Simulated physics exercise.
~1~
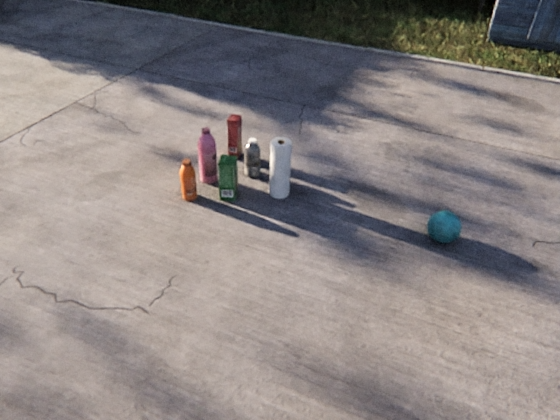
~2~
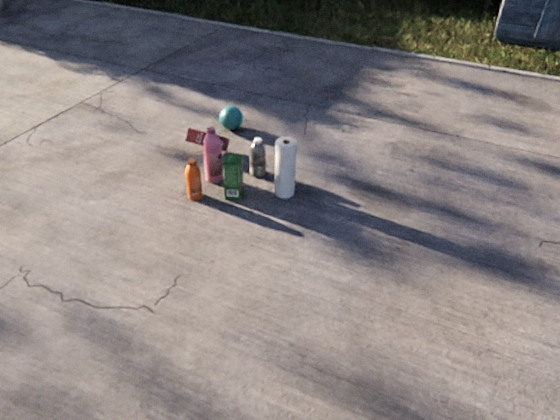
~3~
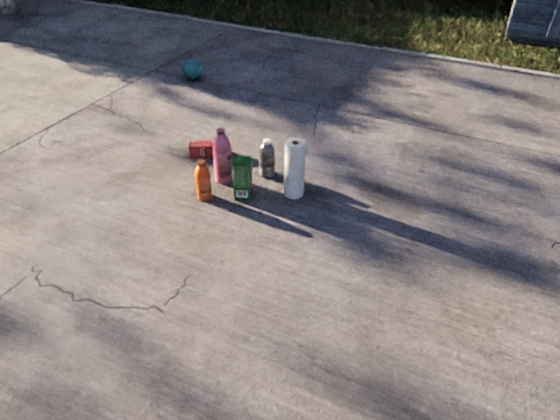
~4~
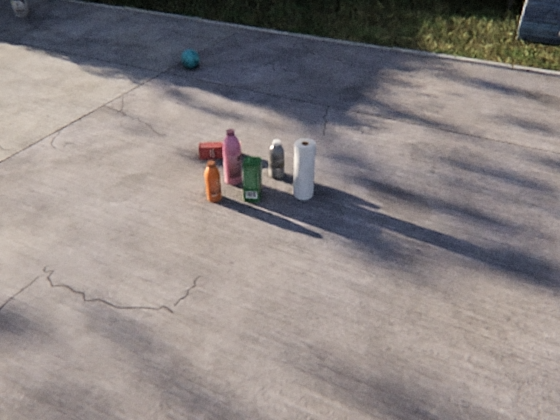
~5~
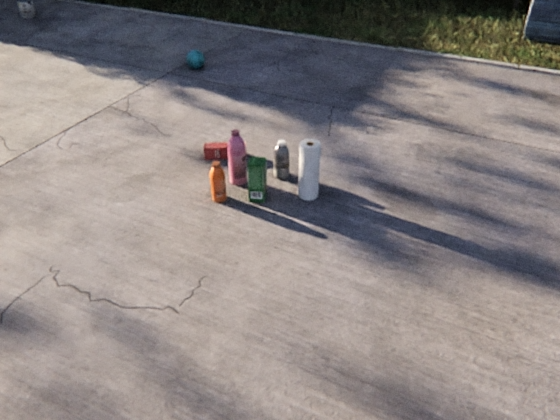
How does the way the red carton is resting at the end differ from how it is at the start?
At the start the red carton stands upright at the back of the group, and at the end it lies on its side on the concrete.
